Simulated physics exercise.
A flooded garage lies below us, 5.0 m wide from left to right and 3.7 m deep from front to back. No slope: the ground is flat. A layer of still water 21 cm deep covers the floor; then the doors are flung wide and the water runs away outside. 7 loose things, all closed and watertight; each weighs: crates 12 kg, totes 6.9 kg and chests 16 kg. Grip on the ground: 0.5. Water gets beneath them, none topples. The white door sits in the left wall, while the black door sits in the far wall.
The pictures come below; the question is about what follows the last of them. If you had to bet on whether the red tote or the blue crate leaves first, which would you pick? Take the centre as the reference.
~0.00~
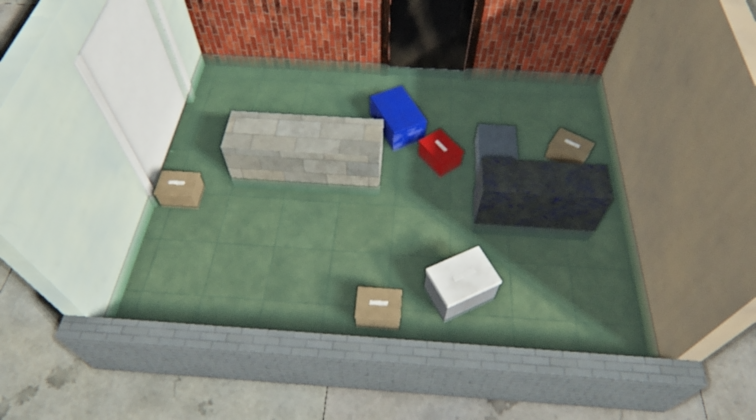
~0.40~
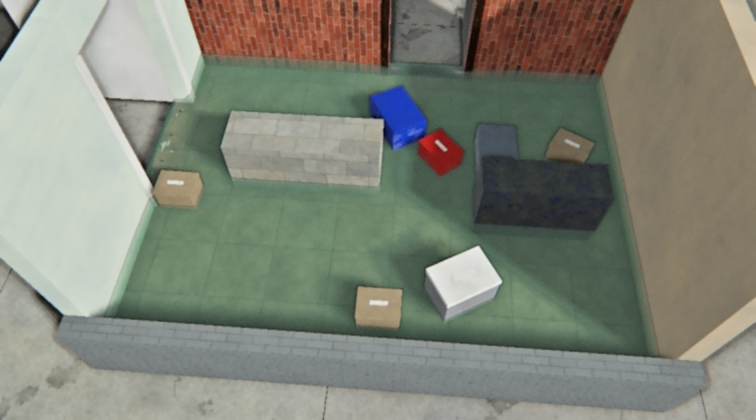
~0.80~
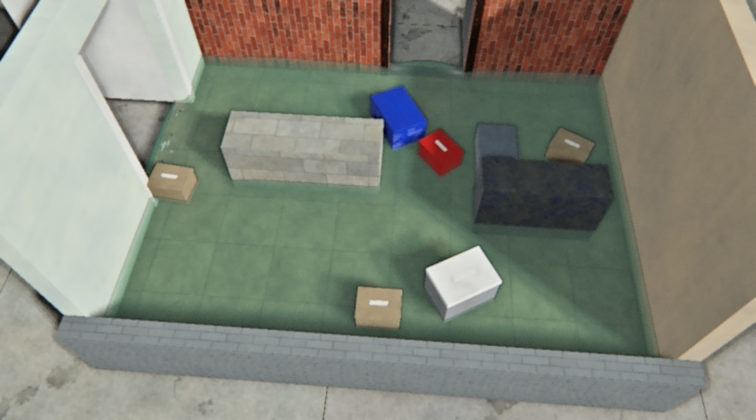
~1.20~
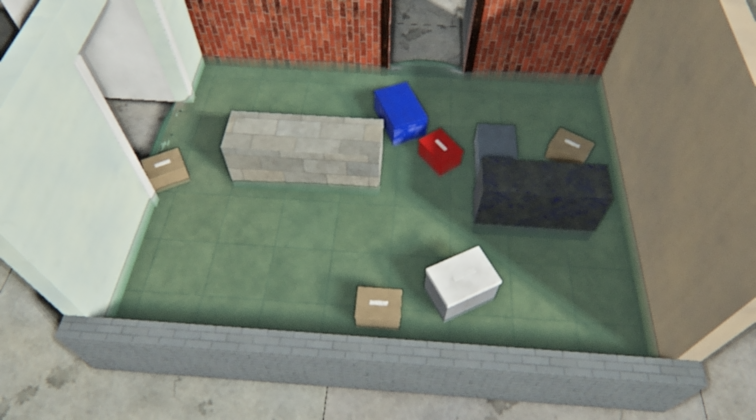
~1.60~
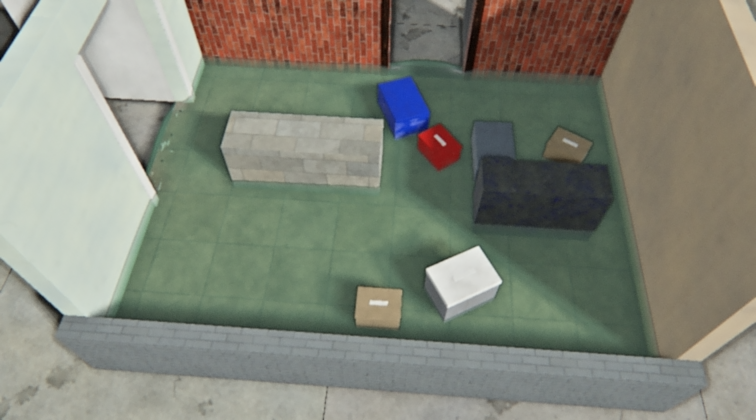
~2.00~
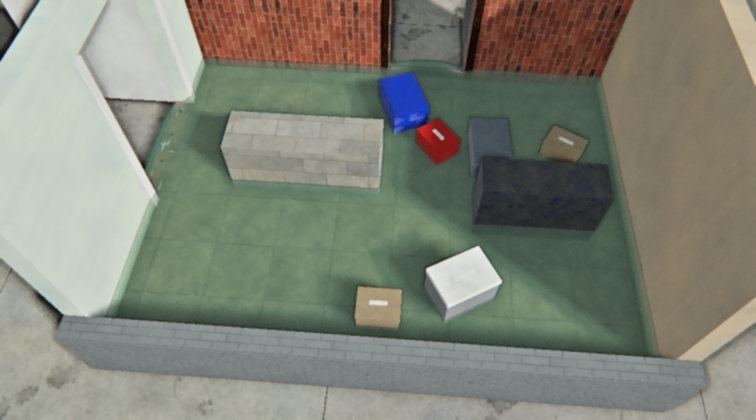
I would pick the red one.
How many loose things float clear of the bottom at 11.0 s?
It comes to 3 of them.
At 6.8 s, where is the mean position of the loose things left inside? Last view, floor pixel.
That lands at roughly (398, 147).
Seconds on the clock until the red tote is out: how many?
Around 7.5 s.
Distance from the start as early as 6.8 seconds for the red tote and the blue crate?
Roughly 140 and 100 cm.
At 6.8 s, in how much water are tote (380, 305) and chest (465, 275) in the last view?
Some 14 cm at the first, some 13 cm at the second.
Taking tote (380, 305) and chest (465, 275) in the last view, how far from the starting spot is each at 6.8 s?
Respectively, 60 cm and 80 cm.
After 3.0 s the red tote is near (427, 121), 0.4 m from its start, afloat; the blue crate is near (389, 78), 0.6 m from its start, afloat; 1 of 7 are out; 6 afloat.
After 6.8 s the red tote is near (398, 63), 1.5 m from its start, afloat; the blue crate is near (342, 69), 1.0 m from its start, afloat; 1 of 7 are out; 6 afloat.
After 11.0 s the red tote has gone out (at 7.3 s); the blue crate is near (289, 111), 1.2 m from its start, afloat; 4 of 7 are out; 3 afloat.
After 15.0 s the red tote has gone out (at 7.3 s); the blue crate is near (274, 110), 1.4 m from its start, afloat; 4 of 7 are out; 3 afloat.
